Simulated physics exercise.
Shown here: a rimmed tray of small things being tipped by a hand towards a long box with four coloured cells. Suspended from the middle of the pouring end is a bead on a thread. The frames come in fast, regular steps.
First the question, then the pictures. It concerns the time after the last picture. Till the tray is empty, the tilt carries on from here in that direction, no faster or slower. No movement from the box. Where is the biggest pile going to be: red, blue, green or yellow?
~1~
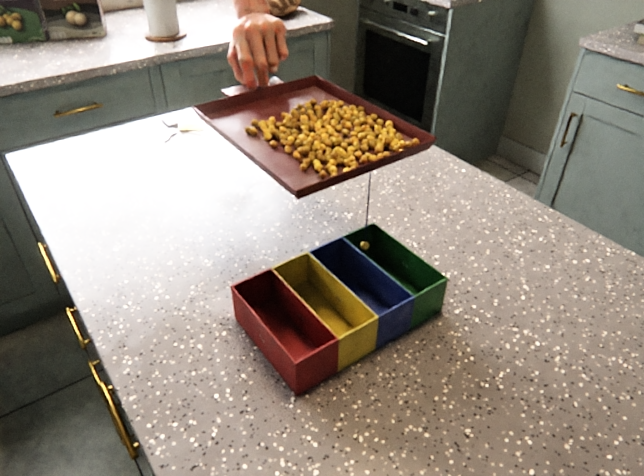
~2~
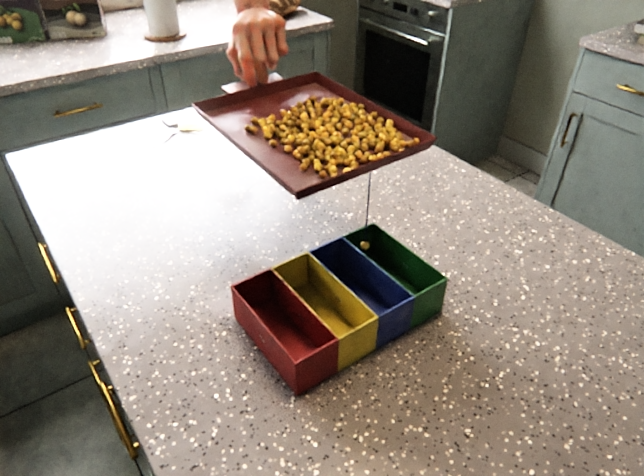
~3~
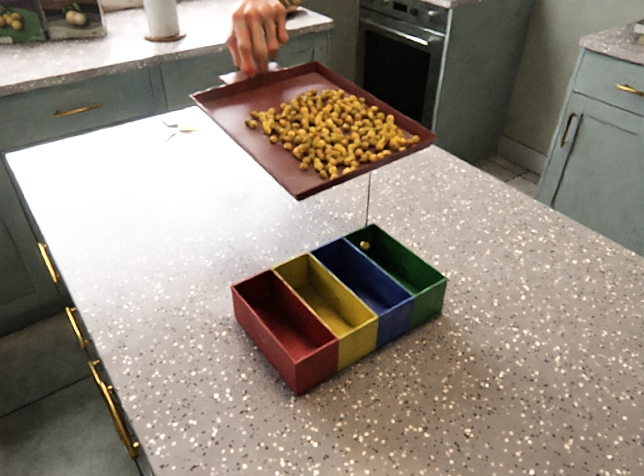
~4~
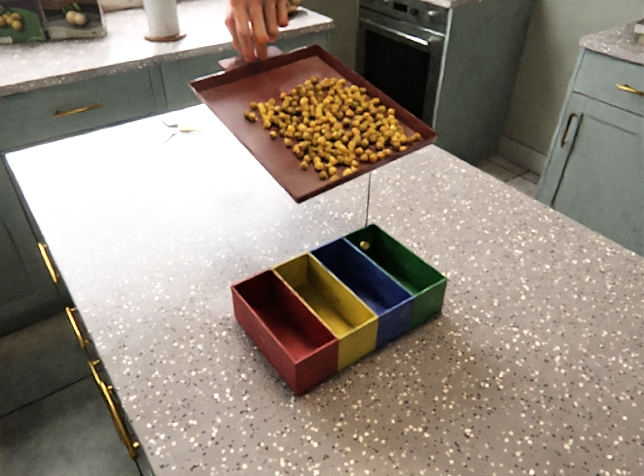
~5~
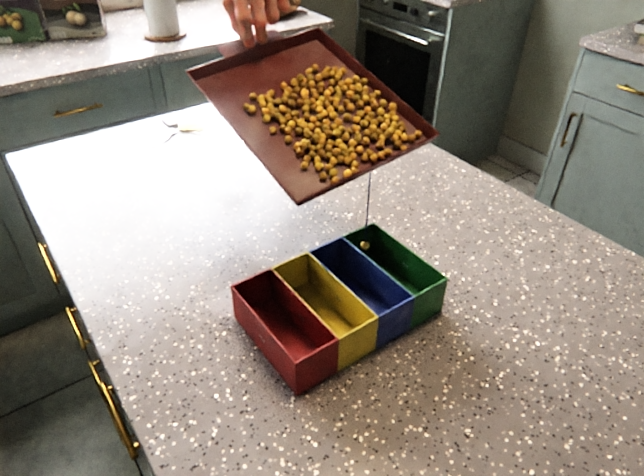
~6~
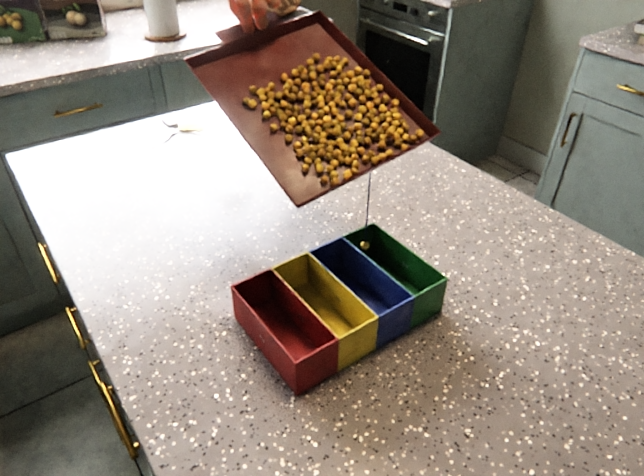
In yellow.
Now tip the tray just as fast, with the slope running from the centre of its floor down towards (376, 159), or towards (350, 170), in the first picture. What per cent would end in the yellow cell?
First case: 0 %; second case: 30 %.
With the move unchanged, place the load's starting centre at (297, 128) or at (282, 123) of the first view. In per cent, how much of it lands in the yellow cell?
Shares: 60 % for the first, 60 % for the second.
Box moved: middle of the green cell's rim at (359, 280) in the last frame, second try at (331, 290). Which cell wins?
First try: The blue one; second try: The cell in green.
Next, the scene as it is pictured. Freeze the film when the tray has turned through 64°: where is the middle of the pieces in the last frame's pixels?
Somewhere around pixel (336, 168) in the last picture.
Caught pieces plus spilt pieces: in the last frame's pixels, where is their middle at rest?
The centre comes to rest close to (334, 323).
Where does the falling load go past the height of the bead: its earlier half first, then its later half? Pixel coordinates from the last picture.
Near (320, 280) to start, and near (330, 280) afterwards.
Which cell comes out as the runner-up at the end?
That's blue.
Just after the last frame, tray tipped steeply; the larger part on the tray; just a few in the red cell; just a few in the yellow cell; about a tenth falling or outside the box.
A moment on, tray tipped past a quarter turn; about a tenth on the tray; roughly a third in the yellow cell; roughly a quarter in the blue cell; about a tenth in the red cell; about a tenth in the green cell; about a tenth falling or outside the box.
Further on, tray tipped past a quarter turn; roughly half in the yellow cell; roughly a quarter in the blue cell; roughly a quarter in the red cell; about a tenth in the green cell.
When it is over, tray tipped past a quarter turn; roughly half in the yellow cell; roughly a quarter in the blue cell; roughly a quarter in the red cell; about a tenth in the green cell.
